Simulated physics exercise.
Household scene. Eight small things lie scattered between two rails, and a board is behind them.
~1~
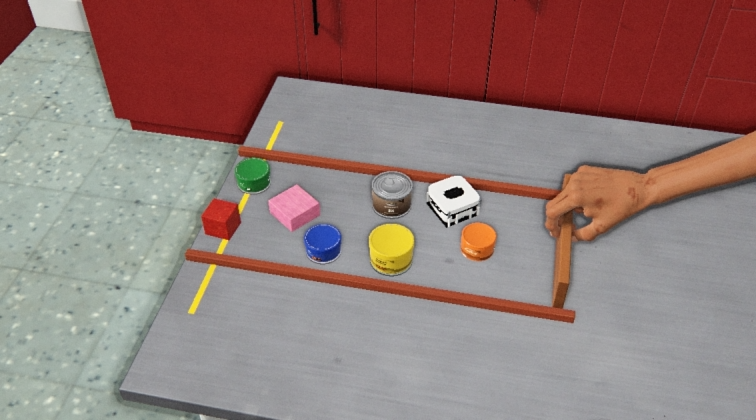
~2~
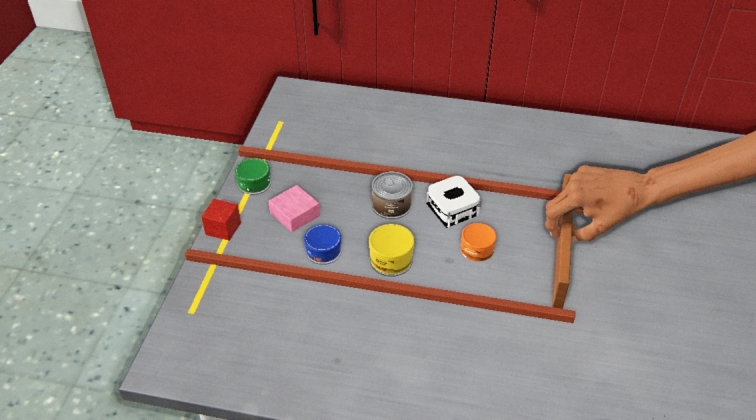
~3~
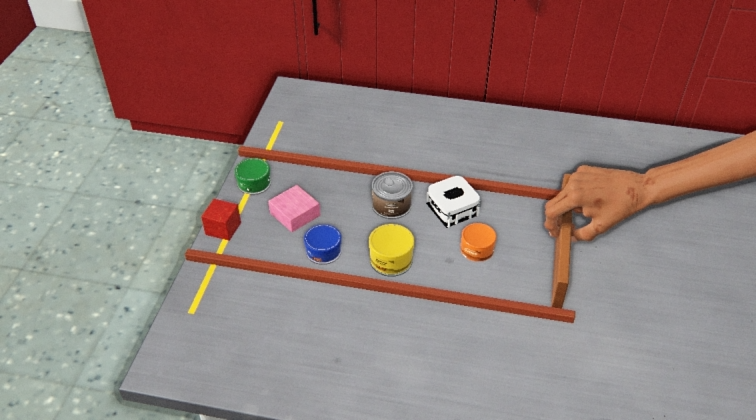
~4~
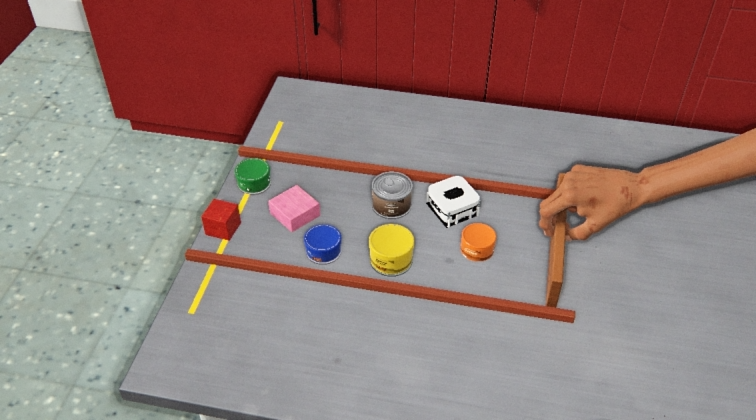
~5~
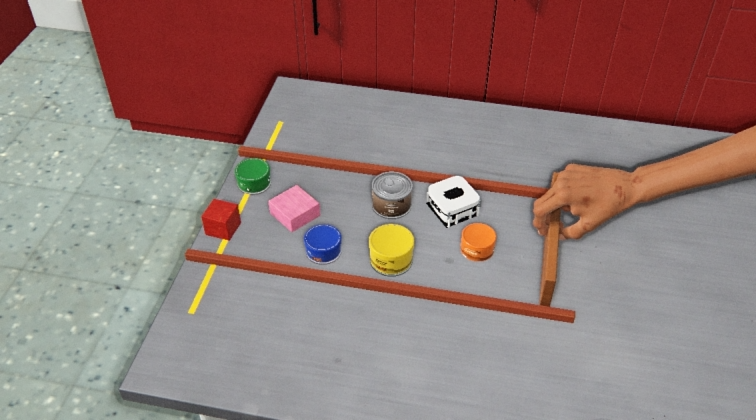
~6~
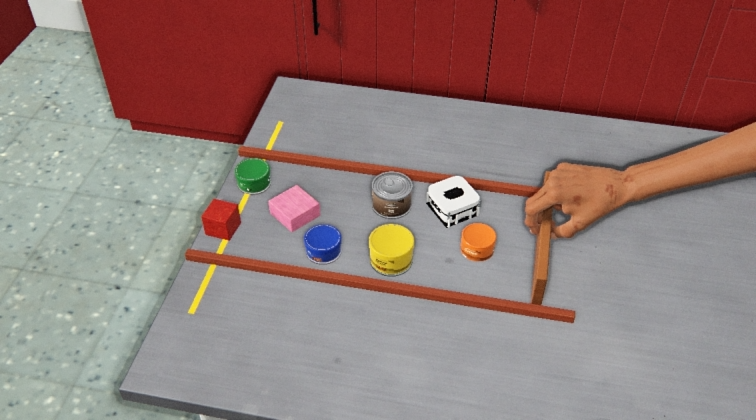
On a gray tabletop, a hand held a wooden board upright between two rails, then slid it slightly left toward eight small, colorful things, which stayed still around and beyond a yellow tape line.
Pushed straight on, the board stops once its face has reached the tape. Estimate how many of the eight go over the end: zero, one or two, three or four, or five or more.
My estimate: Five or more.
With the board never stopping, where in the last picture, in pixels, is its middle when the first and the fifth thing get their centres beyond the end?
Earlier crossing: About (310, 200); later crossing: About (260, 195).
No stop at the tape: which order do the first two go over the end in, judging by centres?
Order: Green tin, red block.
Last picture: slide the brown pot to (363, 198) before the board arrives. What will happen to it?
From that position it ends up off.
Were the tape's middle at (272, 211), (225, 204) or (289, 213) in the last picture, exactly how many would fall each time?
You'd get 2, then 8, then 1.
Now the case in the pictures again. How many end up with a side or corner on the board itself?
The count is 3.
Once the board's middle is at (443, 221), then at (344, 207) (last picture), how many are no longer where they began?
Answer - first 3, then 6.
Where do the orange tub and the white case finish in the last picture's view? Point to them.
About (227, 196), and the other about (238, 162).
Early on, none off yet; red block at rest near (222, 219); green tin at rest near (253, 177); pink block at rest near (295, 208).
Finally, the number that fall off is five or more; lost, brown pot, blue pot, pink block, green tin and red block.
